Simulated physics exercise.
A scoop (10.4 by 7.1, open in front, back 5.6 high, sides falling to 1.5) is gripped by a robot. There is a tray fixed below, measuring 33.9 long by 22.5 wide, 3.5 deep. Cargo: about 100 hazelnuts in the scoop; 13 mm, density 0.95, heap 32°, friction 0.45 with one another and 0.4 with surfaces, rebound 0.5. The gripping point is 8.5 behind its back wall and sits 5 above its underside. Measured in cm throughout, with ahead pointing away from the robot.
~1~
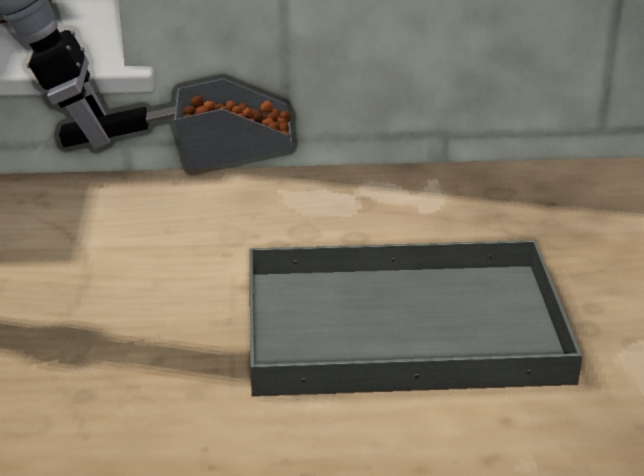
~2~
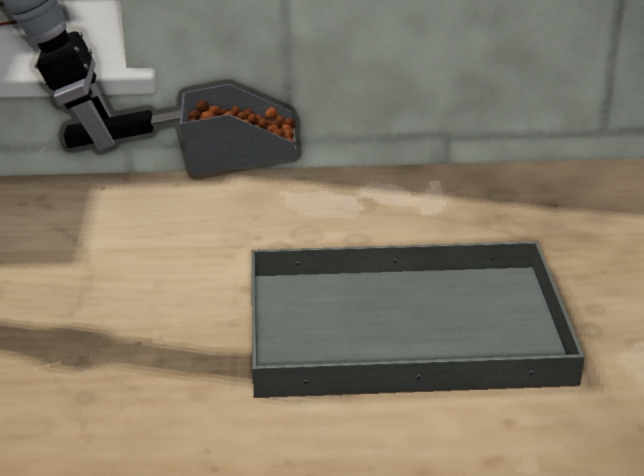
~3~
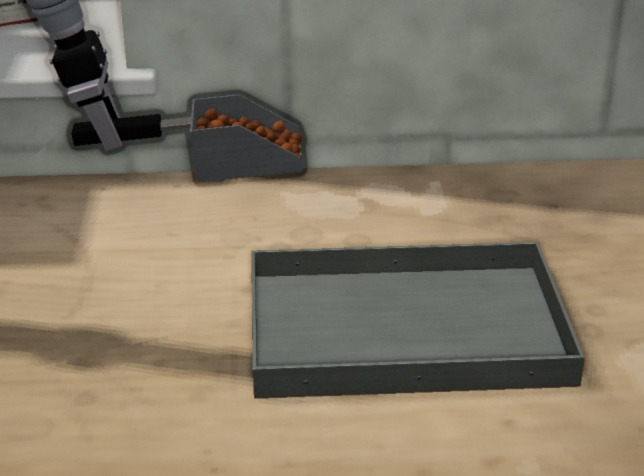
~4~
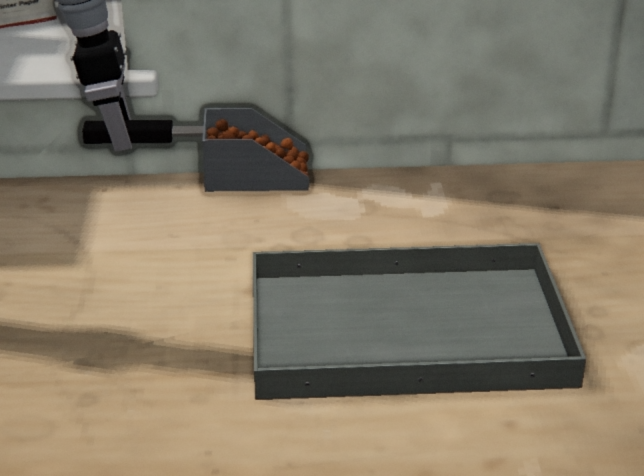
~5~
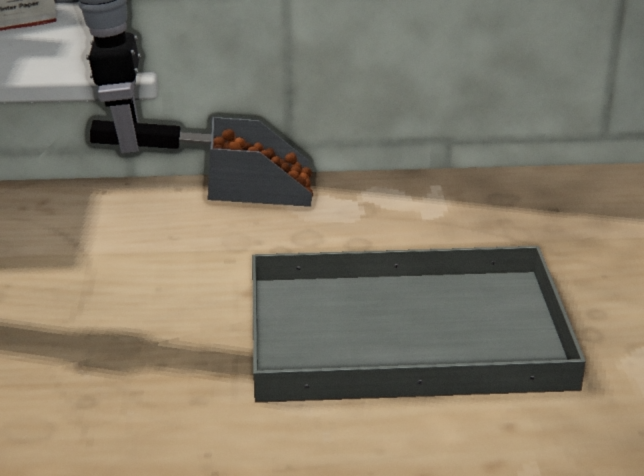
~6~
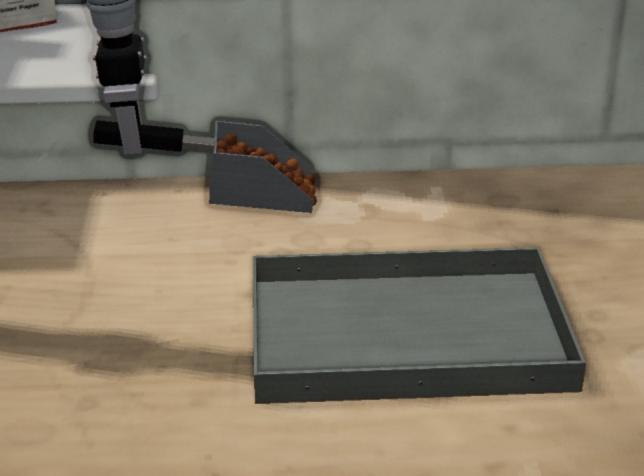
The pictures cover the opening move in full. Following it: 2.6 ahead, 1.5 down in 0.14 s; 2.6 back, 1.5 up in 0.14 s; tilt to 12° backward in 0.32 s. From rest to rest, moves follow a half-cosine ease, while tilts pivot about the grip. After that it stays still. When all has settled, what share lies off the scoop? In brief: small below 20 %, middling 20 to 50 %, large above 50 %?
Middling.
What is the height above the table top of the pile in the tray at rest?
Roughly 2.0 cm.
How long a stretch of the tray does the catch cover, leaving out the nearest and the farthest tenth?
I'd say close to 24 cm.
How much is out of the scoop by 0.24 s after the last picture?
Share gone: Around 20 %.
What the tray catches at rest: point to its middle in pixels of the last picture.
Roughly at (388, 322) in the last picture.
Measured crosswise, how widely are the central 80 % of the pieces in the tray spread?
Width of central eight tenths: Approx. 14 cm.
Then, 0.24 s after the last picture, tilted 8° forward, highest piece 23 above the table; 82 on the scoop, 1 in the tray, 22 in flight or on a rim.
Then, 0.48 s after the last picture, tilted 6° backward, highest piece 26 above the table; 70 on the scoop, 30 in the tray, 5 in flight or on a rim.
Then, 0.80 s after the last picture, tilted 12° backward, highest piece 27 above the table; 69 on the scoop, 36 in the tray.
Then, 1.85 s after the last picture, tilted 12° backward, highest piece 27 above the table; 69 on the scoop, 36 in the tray.
Final count, 69 on the scoop, 36 in the tray. That is 34 % off the scoop.
